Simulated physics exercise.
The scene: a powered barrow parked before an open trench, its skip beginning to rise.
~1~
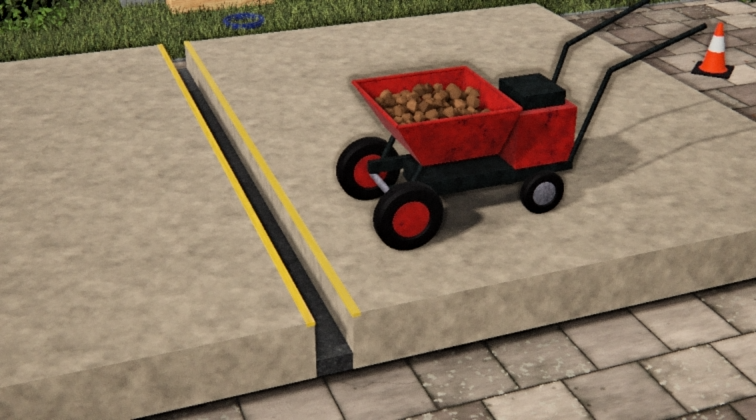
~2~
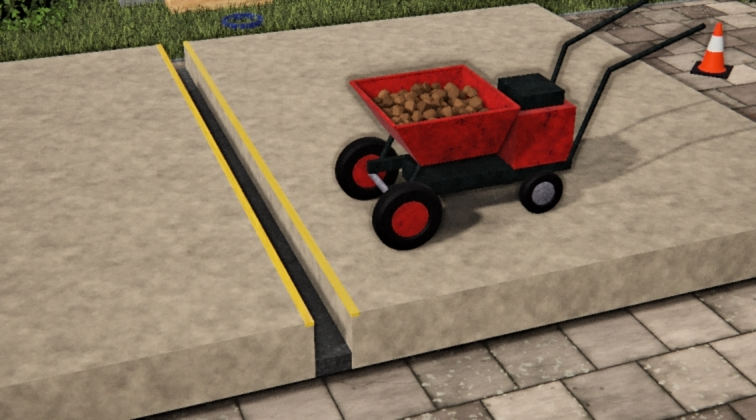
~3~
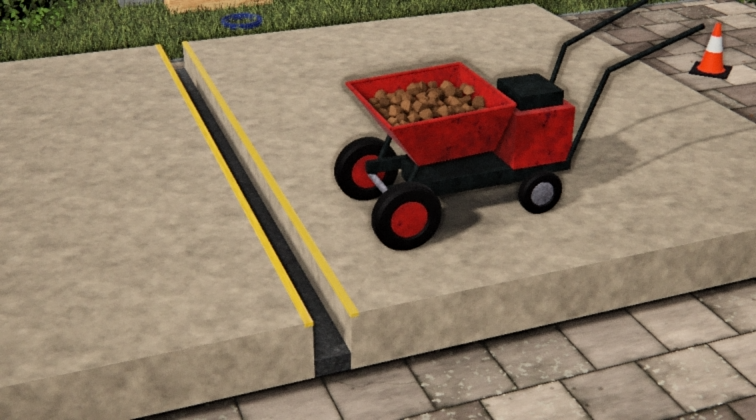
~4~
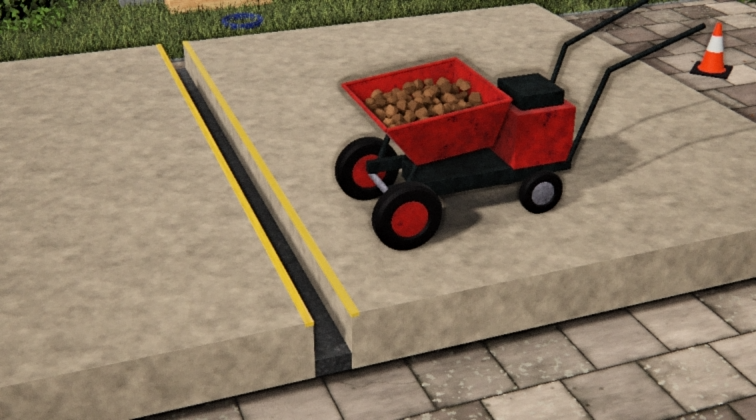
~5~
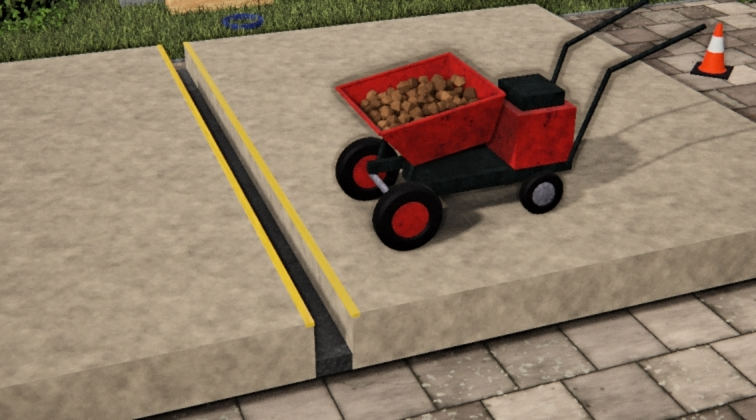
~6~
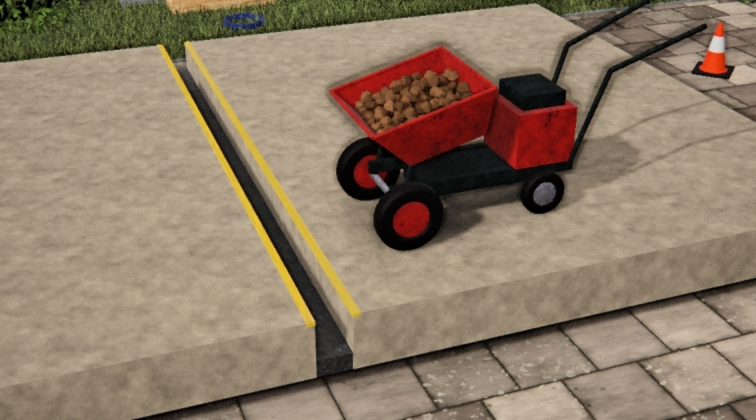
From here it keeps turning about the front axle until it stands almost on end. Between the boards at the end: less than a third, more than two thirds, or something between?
The trench ends with between a third and two thirds of it.
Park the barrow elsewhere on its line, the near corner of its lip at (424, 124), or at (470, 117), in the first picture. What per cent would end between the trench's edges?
Roughly 80 per cent, and 30 per cent.
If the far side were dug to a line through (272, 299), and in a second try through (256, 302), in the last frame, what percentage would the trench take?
In turn 90 and 100 in a hundred.
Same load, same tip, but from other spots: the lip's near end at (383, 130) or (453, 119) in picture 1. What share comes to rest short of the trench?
The first gives 0 %, the second 40 %.
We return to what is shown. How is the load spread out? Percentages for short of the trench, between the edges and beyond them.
Short: 0 %, between: 50 %, beyond: 50 %.
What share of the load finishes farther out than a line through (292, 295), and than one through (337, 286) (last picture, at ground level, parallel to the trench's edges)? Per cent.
About 50 and 100 per cent.
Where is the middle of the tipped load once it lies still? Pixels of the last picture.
At about (267, 239).
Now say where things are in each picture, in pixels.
Lip of the skip (398, 127), level; top of the load (431, 104), clay clods; first edge of the trench (339, 285); far edge (295, 294), the trench under half as wide as the skip, and about as deep as wide, in the first frame.
Lip of the skip (396, 128), level; top of the load (429, 103), in the second frame.
Lip of the skip (392, 129), tipped barely; top of the load (425, 102), in the third frame.
Lip of the skip (387, 131), tipped a little; top of the load (422, 101), in the fourth frame.
Lip of the skip (381, 134), tipped a little; top of the load (432, 102), in the fifth frame.
Lip of the skip (373, 138), tipped clearly; top of the load (440, 93); first edge of the trench (339, 285); far edge (295, 294), in the sixth frame.
Just after the last frame, skip tipped steeply; every one in the skip.
A moment on, skip tipped steeply; almost all in the skip; just a few in or heaped over the trench; just a few beyond it; about a tenth falling.
Further on, skip tipped right over; roughly a quarter in the skip; roughly a quarter in or heaped over the trench; roughly half beyond it; about a tenth falling.
When it is over, skip tipped right over; roughly half in or heaped over the trench; roughly half beyond it.
